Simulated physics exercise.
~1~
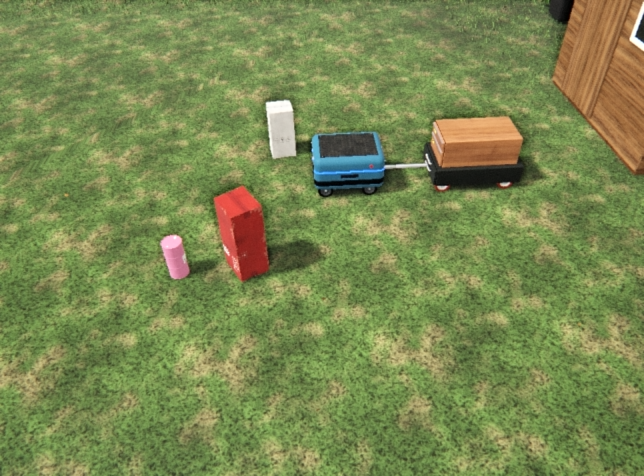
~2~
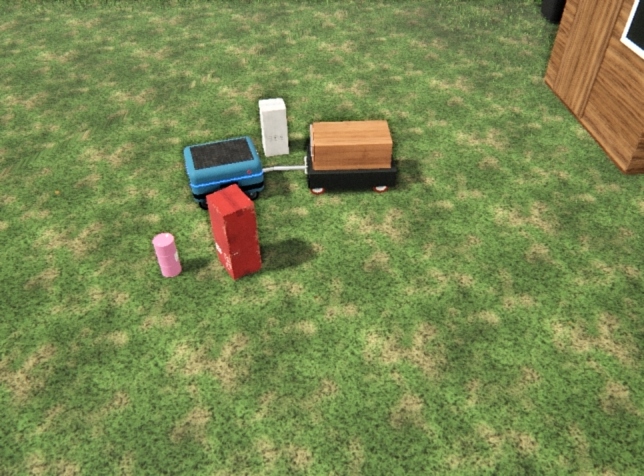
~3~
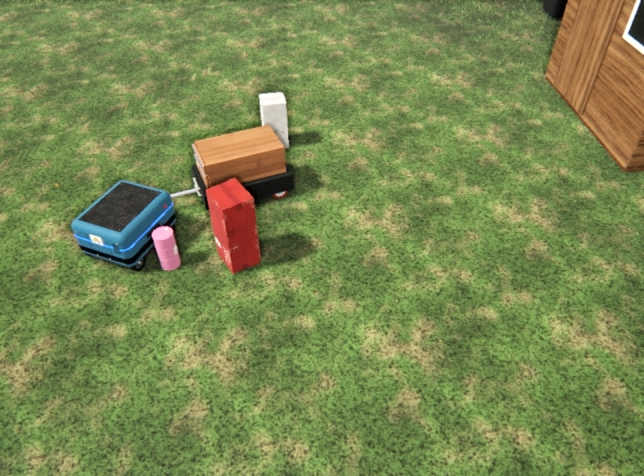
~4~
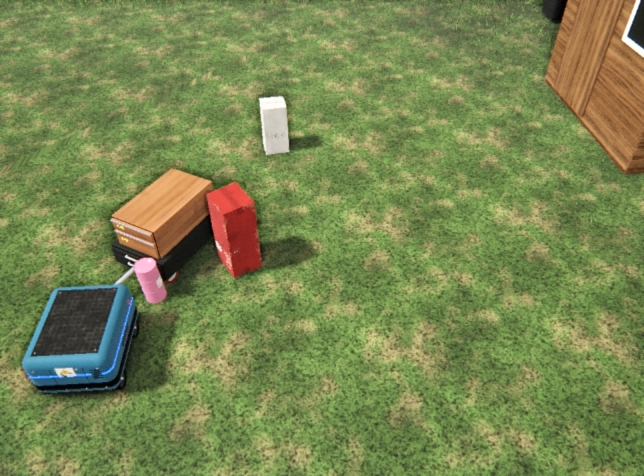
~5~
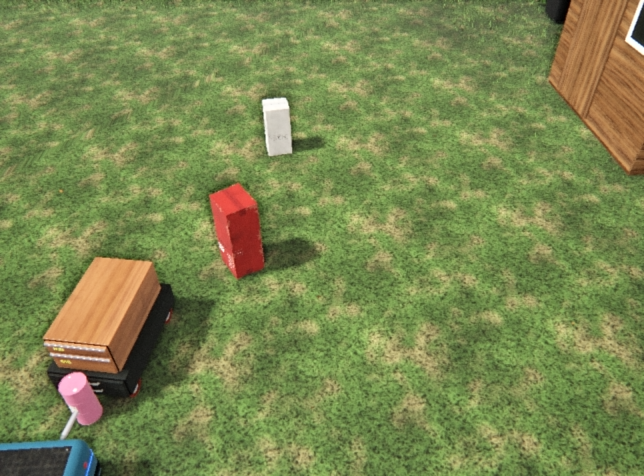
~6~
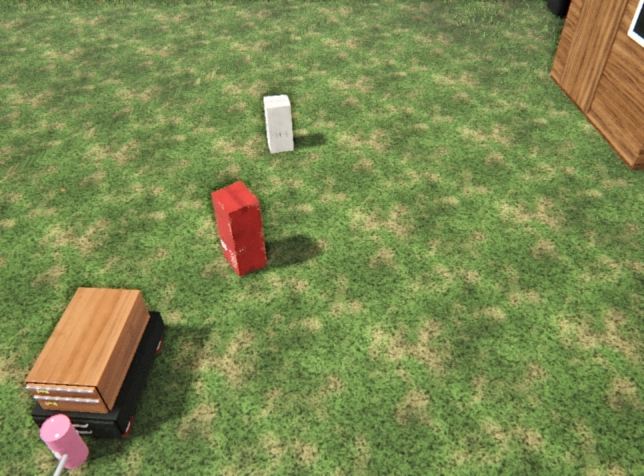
A blue tug towing a cart curves past two boxes and shifts a still-upright pink canister.
